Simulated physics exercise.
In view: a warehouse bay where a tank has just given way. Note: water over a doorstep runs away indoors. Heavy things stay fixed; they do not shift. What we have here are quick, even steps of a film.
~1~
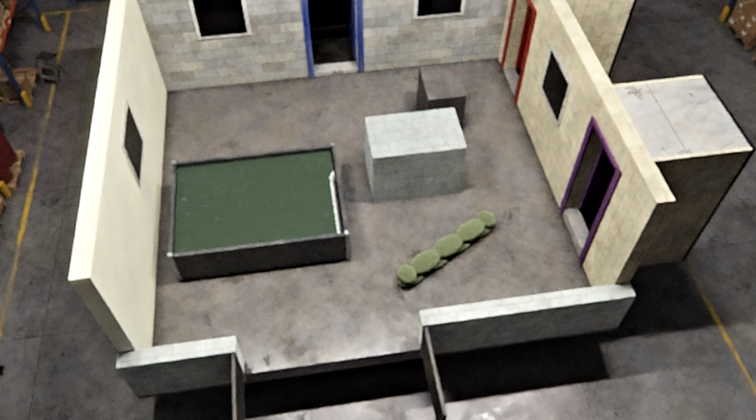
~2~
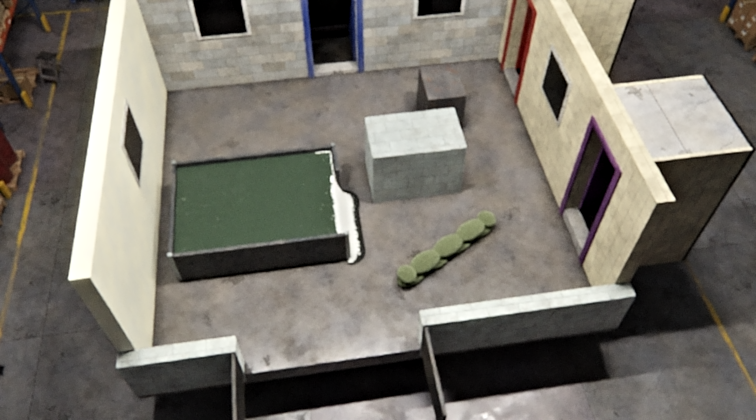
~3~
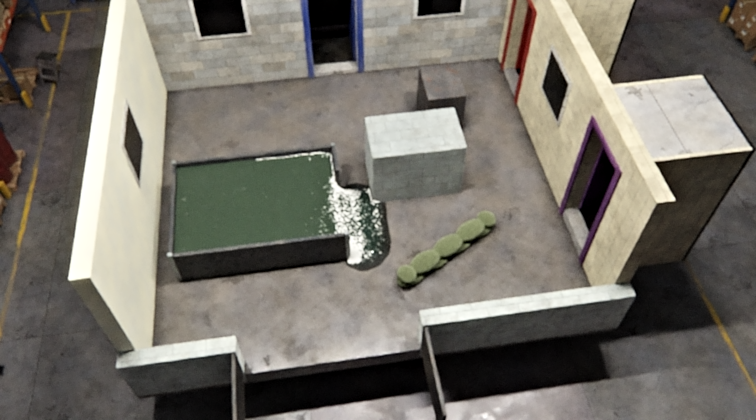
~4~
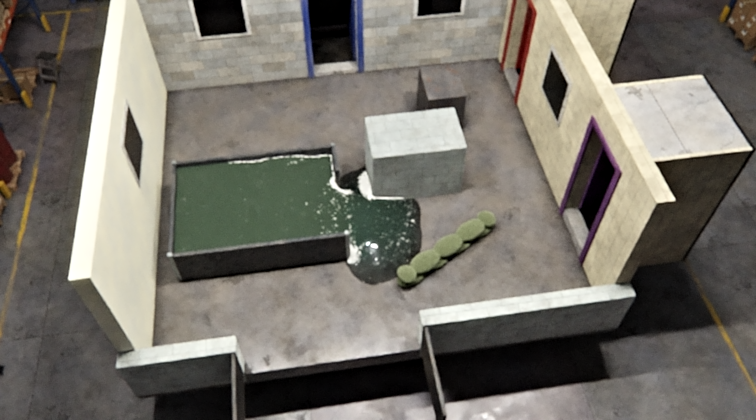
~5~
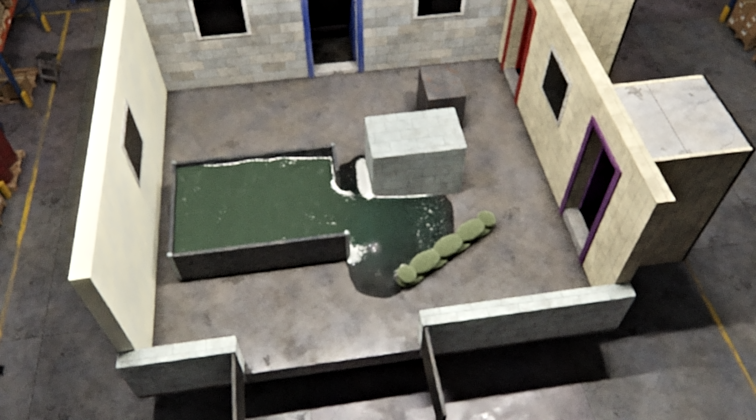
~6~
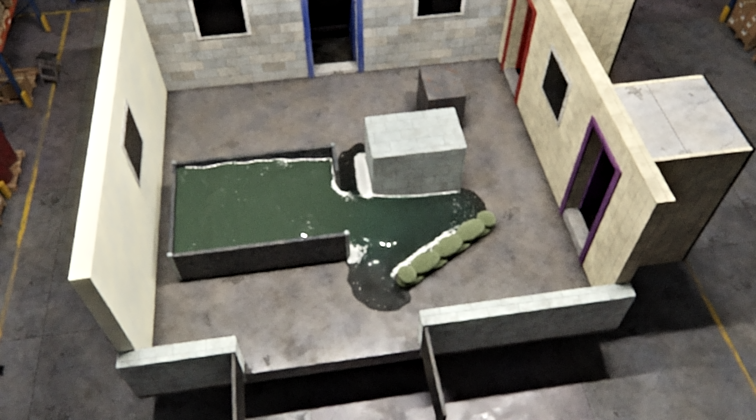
A low tank of dark green water gave way at its right side, and the water poured out across the grey floor, spreading past the pale block and along the row of green rounded shapes.
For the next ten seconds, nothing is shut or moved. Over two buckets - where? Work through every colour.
Blue door: Never surpasses it. Red door: Surpasses it. Purple door: Never surpasses it.
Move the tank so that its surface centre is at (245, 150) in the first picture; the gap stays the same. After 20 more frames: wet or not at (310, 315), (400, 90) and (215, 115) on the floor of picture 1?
First one gets inundated, next one gets inundated, last one stays unwetted.
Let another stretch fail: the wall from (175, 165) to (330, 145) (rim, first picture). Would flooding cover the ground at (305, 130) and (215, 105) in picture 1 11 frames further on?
As listed: Wet, wet.
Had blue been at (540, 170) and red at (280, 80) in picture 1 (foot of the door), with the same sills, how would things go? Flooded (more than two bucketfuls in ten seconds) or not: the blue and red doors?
Checking each in order, the blue door spills past the mark, and the red door never reaches the limit.
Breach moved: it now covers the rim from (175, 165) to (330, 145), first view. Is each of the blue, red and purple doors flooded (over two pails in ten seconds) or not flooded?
Result - blue door tops the mark, red door tops the mark, purple door does not reach it.
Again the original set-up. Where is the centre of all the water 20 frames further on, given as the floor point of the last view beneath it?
(374, 206).
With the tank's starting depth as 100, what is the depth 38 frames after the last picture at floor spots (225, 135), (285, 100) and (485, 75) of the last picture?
First spot roughly 4 %, second 10 %, third 25 %.
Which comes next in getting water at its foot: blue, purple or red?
The purple door.
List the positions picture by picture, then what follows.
The open tank at (258, 200) is whole and still, in the first frame.
The front is at (354, 259), out from the gap at (341, 219), in the second frame.
The front is at (367, 189), out from the gap at (342, 220), in the third frame.
The front is at (410, 258), out from the gap at (342, 220), in the fourth frame.
The front is at (447, 206), out from the gap at (342, 220), in the fifth frame.
The front is at (478, 203), out from the gap at (342, 220), in the sixth frame.
A moment on, water covers 20 % of the floor; the blue door not reached, the red door not reached, the purple door not reached.
Next, water covers 40 % of the floor; the blue door wet at the sill, nothing in, the red door wet at the sill, nothing in, the purple door wet at the sill, nothing in.
Then, water covers 50 % of the floor; the blue door wet at the sill, nothing in, the red door wet at the sill, nothing in, the purple door wet at the sill, nothing in.
Later, water covers 80 % of the floor; the blue door under two buckets in, the red door over two buckets in, the purple door under two buckets in.
In the end, water covers 95 % of the floor; the blue door under two buckets in, the red door over two buckets in, the purple door under two buckets in.
